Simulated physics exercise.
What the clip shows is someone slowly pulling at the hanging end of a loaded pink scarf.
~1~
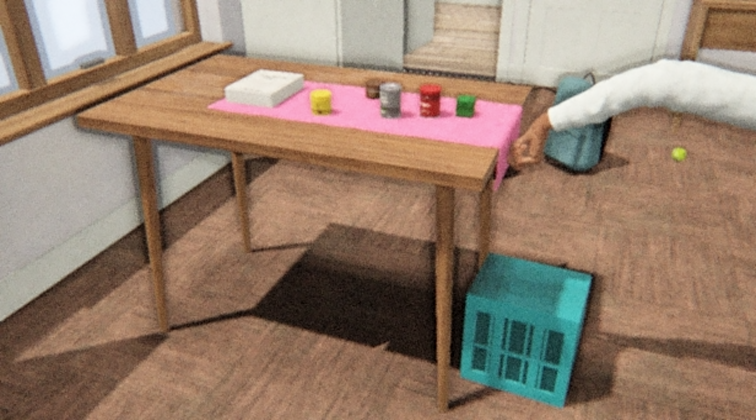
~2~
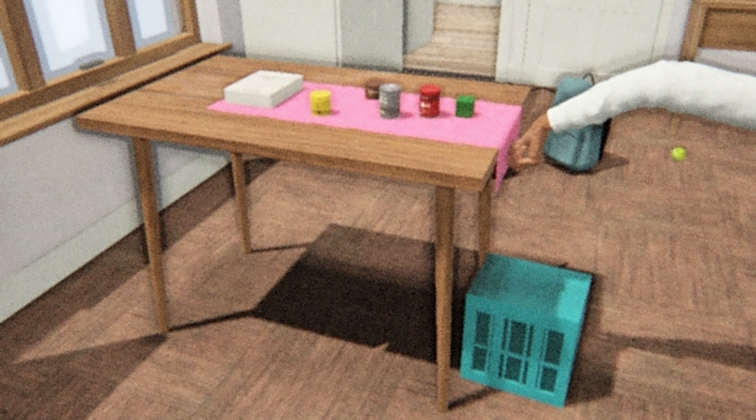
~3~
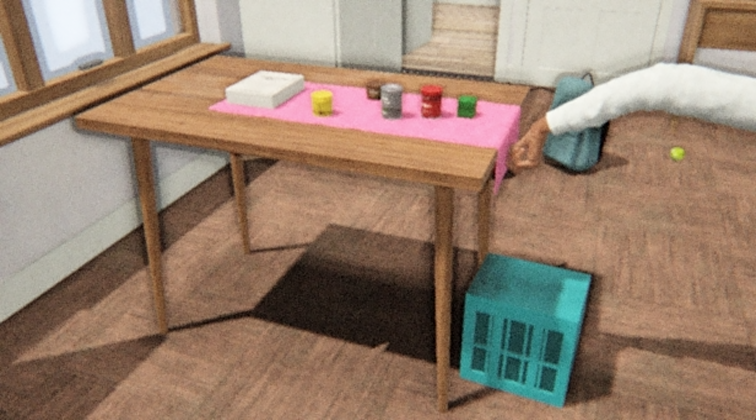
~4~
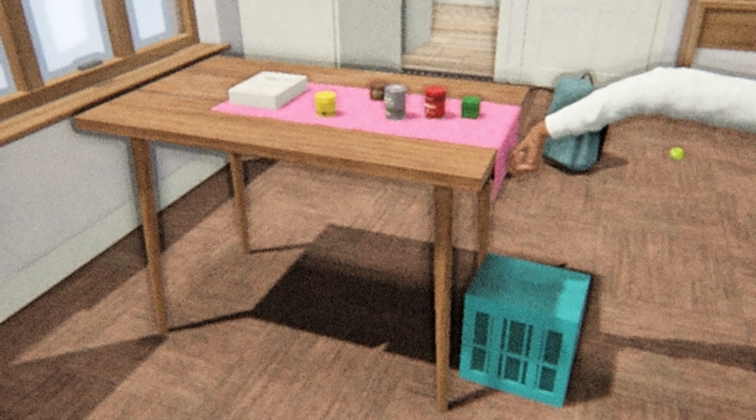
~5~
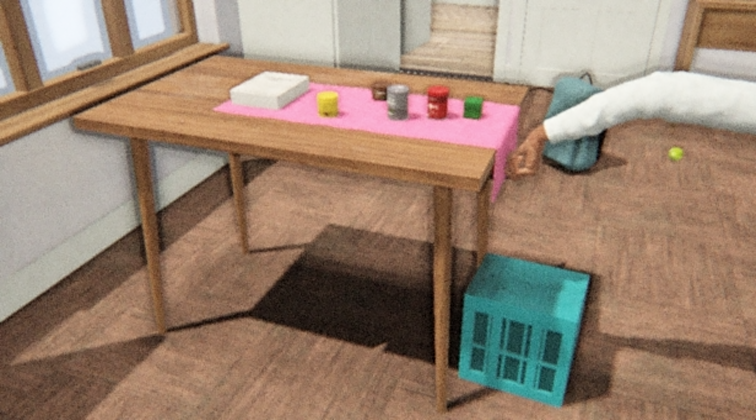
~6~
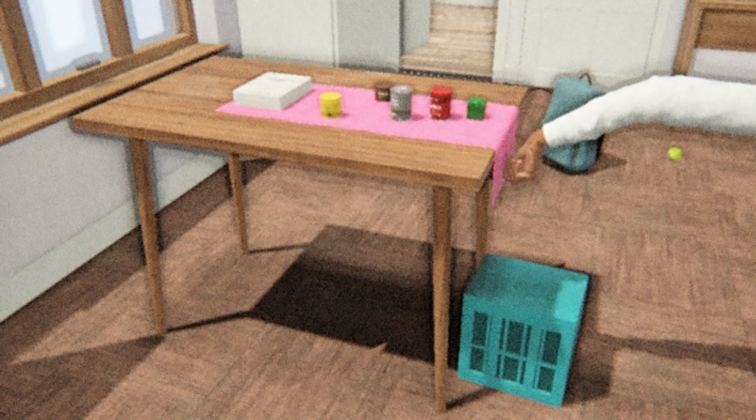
A hand slowly tugged the hanging end of a pink scarf on a wooden table, and the small pots, cans, green cube and white box on it crept slightly to the right together.
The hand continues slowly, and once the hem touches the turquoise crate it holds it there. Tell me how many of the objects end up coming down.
Three end up below.
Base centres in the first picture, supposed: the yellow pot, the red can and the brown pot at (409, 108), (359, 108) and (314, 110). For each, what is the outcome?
Of these three, the yellow pot takes a tumble, the red can rides it out, the brown pot rides it out.
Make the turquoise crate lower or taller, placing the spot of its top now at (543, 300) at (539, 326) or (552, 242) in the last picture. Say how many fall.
First case 4, second 1.
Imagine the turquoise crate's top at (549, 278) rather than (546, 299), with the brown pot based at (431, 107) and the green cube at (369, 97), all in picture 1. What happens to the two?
So the brown pot leaves, and the green cube stays there.
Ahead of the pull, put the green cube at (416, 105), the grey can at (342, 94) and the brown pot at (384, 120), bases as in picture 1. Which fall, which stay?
Outcome: Green cube falls away, grey can stays aboard, brown pot falls away.
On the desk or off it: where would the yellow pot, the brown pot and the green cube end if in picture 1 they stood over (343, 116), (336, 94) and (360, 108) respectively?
Note: Yellow pot kept on top; brown pot kept on top; green cube kept on top.
Soon after, hem near (500, 233); green cube gone.
Then, hem on the crate; green cube, red can and grey can gone.
At rest, hem on the crate; green cube, red can and grey can gone. The count of fallen things is three.
